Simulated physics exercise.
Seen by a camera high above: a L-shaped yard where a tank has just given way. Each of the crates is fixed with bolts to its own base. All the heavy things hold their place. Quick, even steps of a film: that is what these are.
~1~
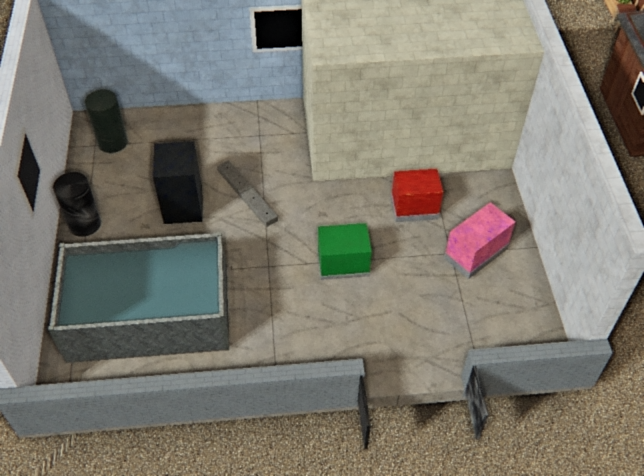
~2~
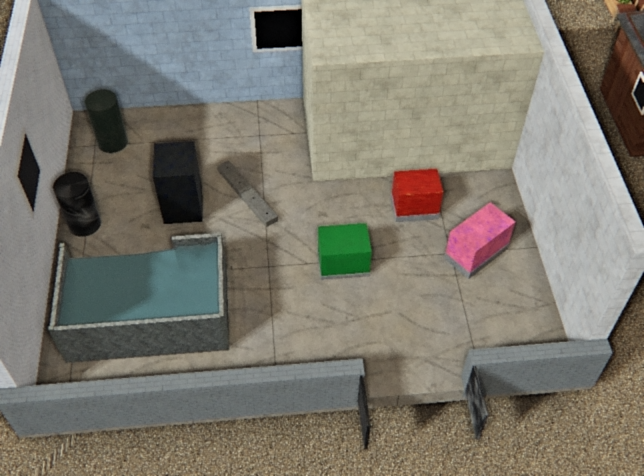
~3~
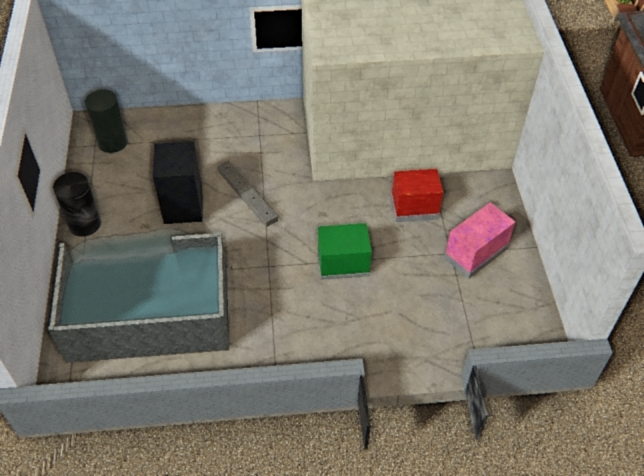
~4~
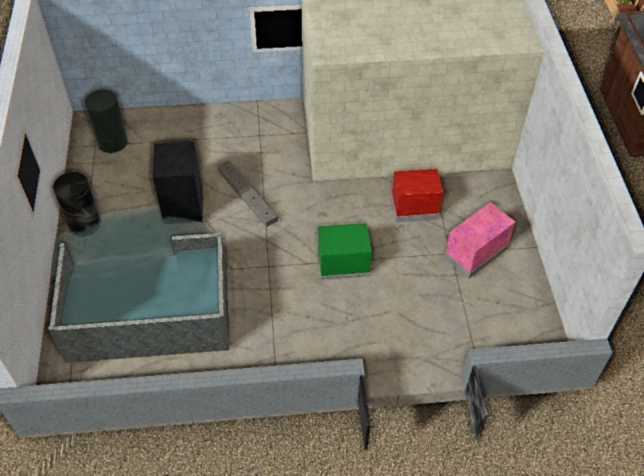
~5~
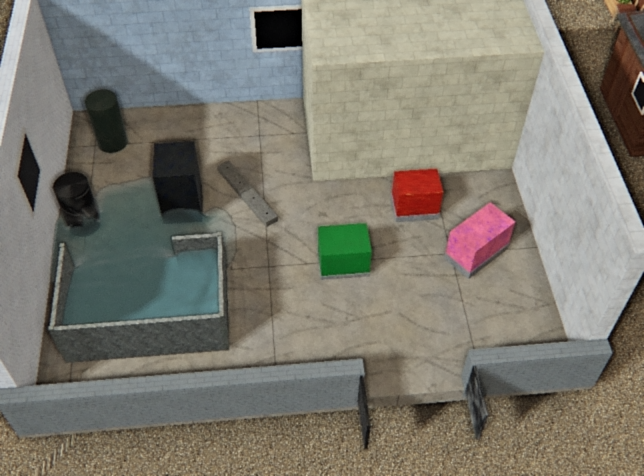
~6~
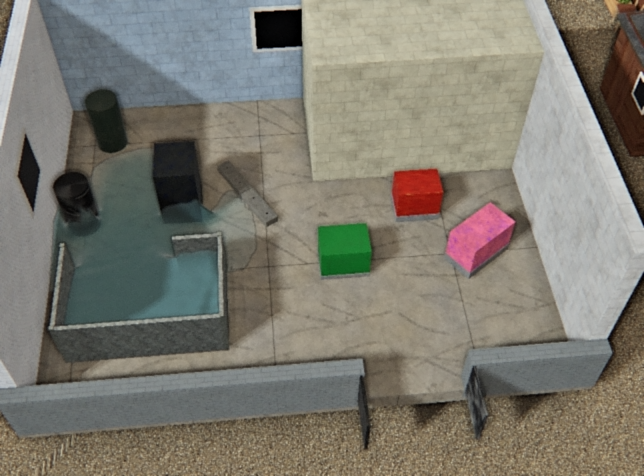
The video shows a walled yard with colored blocks, dark cylinders and a rectangular water tank; a gap opens in the tank's far side, and water pours out and spreads across the floor around the nearby black box.
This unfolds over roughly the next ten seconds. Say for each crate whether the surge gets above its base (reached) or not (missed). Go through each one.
Red crate: Missed; green crate: Reached; pink crate: Missed.
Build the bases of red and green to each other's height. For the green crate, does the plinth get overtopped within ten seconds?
Outcome, green crate: Reached.
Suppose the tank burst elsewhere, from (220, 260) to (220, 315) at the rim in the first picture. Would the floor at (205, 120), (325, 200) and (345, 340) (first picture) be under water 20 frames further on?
Spared, then sodden, then sodden.
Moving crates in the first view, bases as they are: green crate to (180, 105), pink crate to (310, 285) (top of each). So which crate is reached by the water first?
It should be the green crate.
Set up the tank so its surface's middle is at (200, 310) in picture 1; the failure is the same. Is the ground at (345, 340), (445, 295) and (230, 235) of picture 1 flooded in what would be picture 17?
As listed: Clear, free of water, flooded.
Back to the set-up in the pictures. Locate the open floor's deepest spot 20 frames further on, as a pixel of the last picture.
Somewhere around pixel (302, 106).
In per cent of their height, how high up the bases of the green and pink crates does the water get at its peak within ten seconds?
In order: 210% and 60%.
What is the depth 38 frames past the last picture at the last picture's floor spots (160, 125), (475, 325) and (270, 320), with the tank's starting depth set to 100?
At the three places, in the order asked: Around 14, 0 and 6 per cent.
A moment on, water covers 30 % of the floor; the red crate not reached, the green crate not reached, the pink crate not reached.
Next, water covers 45 % of the floor; the red crate water round its plinth, the green crate water round its plinth, the pink crate not reached.
Then, water covers 65 % of the floor; the red crate water round its plinth, the green crate water round its plinth, the pink crate water round its plinth.
Later, water covers 80 % of the floor; the red crate water round its plinth, the green crate water round its plinth, the pink crate water round its plinth.
In the end, water covers 100 % of the floor; the red crate stayed above the water, the green crate was topped, the pink crate stayed above the water.
